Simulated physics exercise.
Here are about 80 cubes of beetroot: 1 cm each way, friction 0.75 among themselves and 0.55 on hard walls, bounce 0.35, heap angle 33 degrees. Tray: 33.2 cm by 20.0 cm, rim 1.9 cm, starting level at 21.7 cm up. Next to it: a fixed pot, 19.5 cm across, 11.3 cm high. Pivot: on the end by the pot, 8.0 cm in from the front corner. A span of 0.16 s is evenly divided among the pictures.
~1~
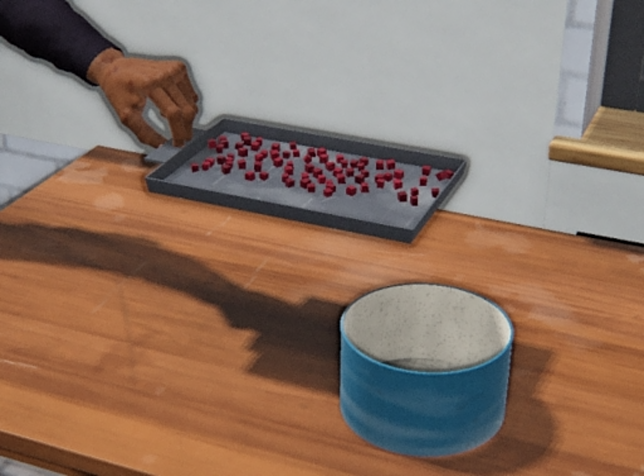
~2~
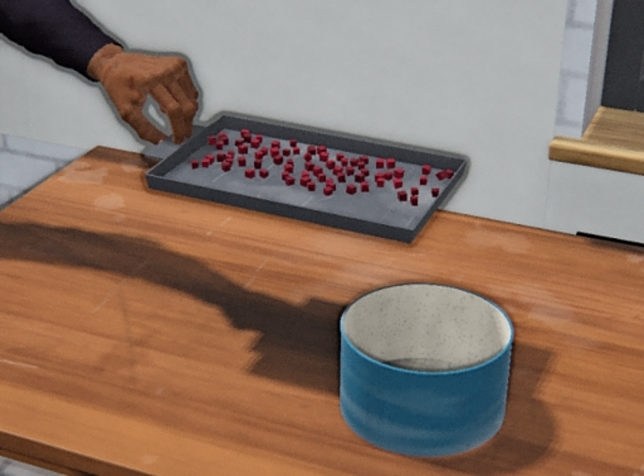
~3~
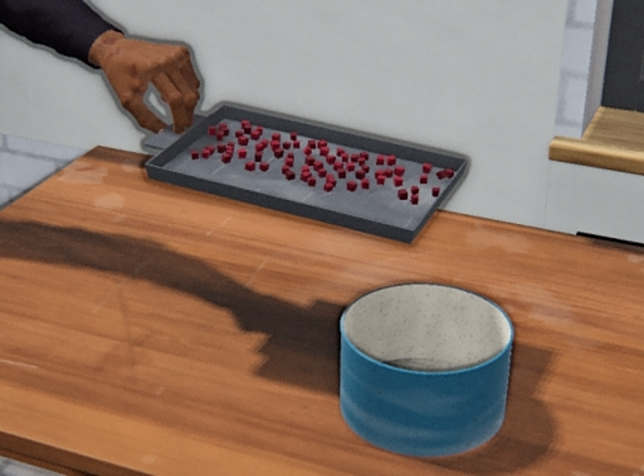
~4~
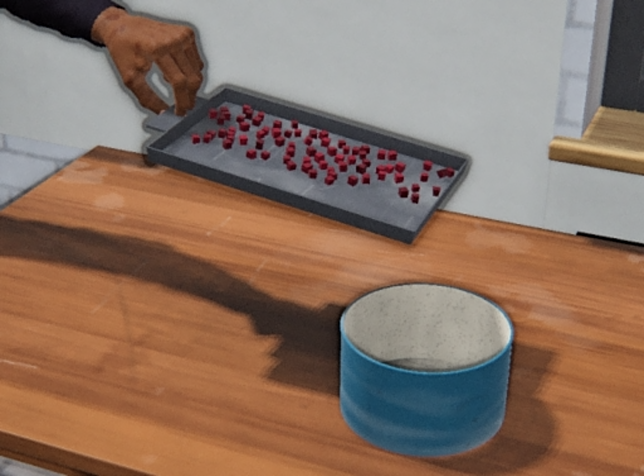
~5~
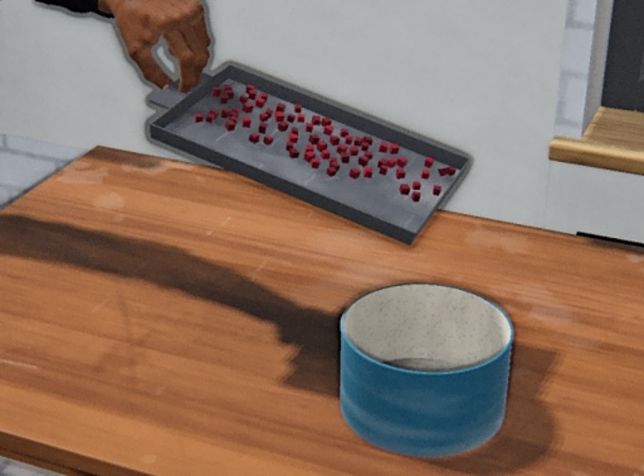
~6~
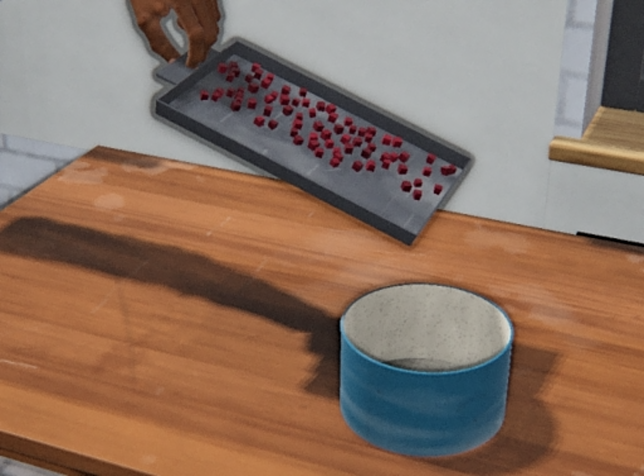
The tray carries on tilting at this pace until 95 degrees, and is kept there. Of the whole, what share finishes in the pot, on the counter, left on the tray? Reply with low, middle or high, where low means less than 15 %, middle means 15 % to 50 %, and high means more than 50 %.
My answer: Pot - middle; counter - high; left on the tray - low.
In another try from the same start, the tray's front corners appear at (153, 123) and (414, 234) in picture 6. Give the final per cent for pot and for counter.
In the pot: 80 per cent; on the counter: 20 per cent.
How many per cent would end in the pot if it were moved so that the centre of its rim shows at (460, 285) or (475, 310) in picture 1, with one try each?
Around 50 per cent, then around 65 per cent.
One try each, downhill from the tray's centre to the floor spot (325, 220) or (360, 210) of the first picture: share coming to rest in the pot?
I'd put it at roughly 55 per cent for the first tilt and roughly 75 per cent for the second.
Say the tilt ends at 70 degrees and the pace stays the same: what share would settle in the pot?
Around 25 per cent, then.
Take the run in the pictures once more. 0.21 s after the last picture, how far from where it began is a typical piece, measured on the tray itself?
By then it sits near 1 cm from where it began.
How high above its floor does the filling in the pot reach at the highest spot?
Some 1.0 cm above the floor.
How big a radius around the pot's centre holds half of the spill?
Distance: Around 30 cm.
Then, 0.21 s after the last picture, tilt 59 degrees; the tray holds 100 %, the pot 0 %.
Then, 0.35 s after the last picture, tilt 85 degrees; the tray holds 100 %, the pot 0 %.
Then, 0.61 s after the last picture, tilt 95 degrees; the tray holds 10 %, the pot 15 %.
In the end, pot 25 %, counter 75 %, tray 5 %.
